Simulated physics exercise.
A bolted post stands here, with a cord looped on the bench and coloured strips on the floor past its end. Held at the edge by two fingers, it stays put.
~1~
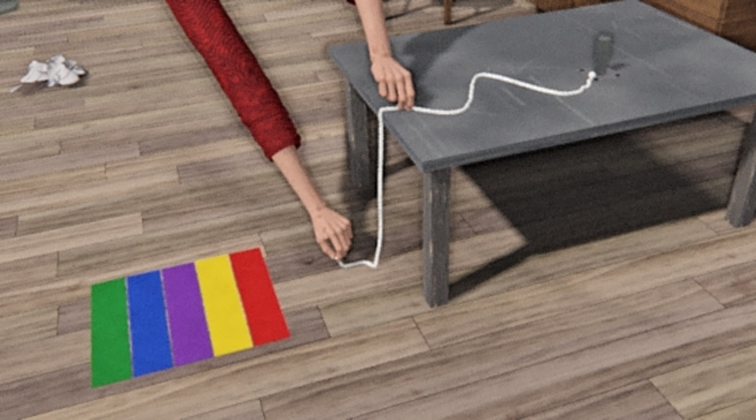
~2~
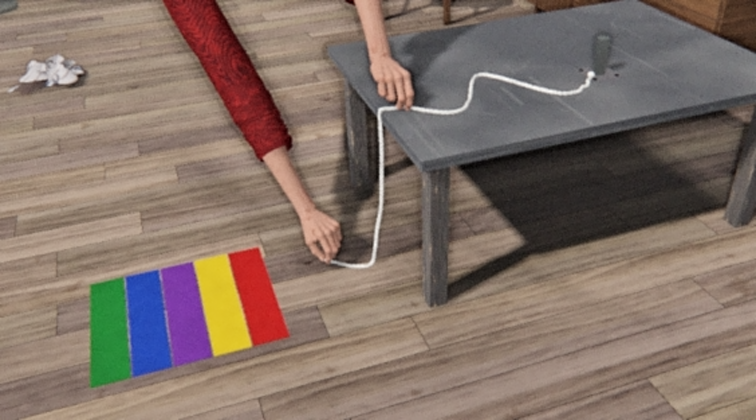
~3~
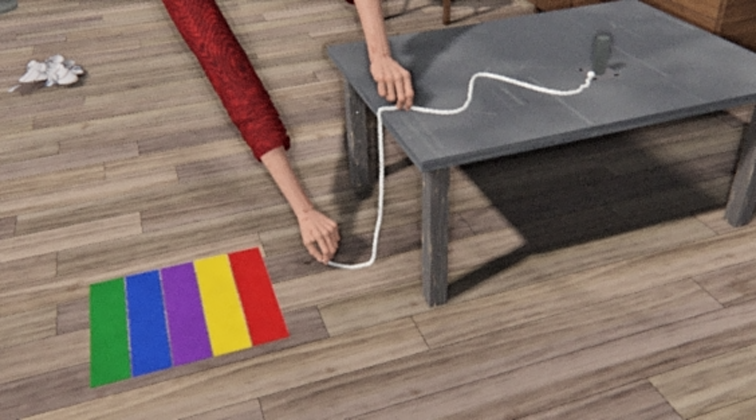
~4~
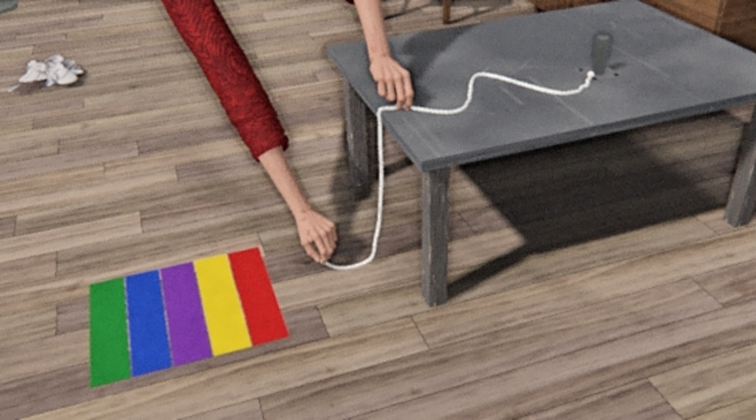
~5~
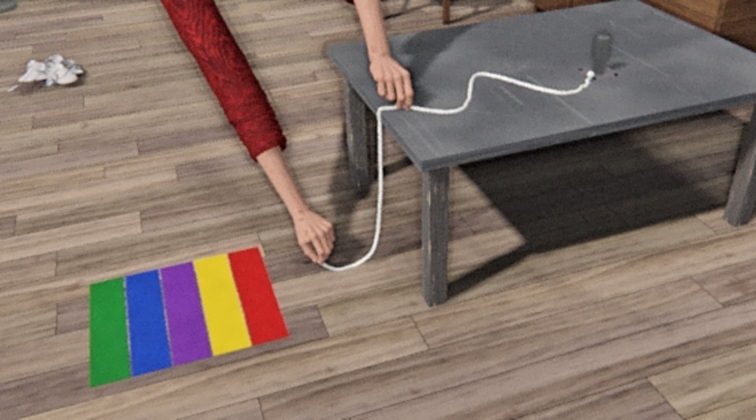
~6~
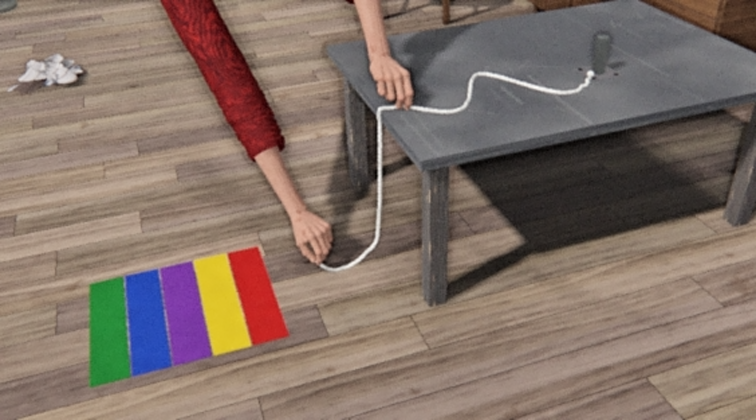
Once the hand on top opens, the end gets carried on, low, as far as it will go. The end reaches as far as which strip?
As far as the green strip.
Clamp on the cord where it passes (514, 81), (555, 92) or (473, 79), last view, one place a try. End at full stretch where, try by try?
It would sit near (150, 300) the first time, (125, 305) the second and (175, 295) the third.
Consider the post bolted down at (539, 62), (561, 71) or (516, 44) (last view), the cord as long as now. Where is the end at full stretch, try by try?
Around (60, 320), (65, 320) and (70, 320).
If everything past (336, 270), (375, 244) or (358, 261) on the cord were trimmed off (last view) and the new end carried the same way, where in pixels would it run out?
The pixels are (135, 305) for the first, (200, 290) for the second and (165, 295) for the third.
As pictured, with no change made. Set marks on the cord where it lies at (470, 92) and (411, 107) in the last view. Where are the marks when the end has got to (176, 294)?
They end up close to (399, 104) and (365, 175).
Soon after, end near (176, 294); over purple.
After that, end near (131, 304); over blue.
At the stop, end near (104, 311); over green. It gets as far as the green strip.
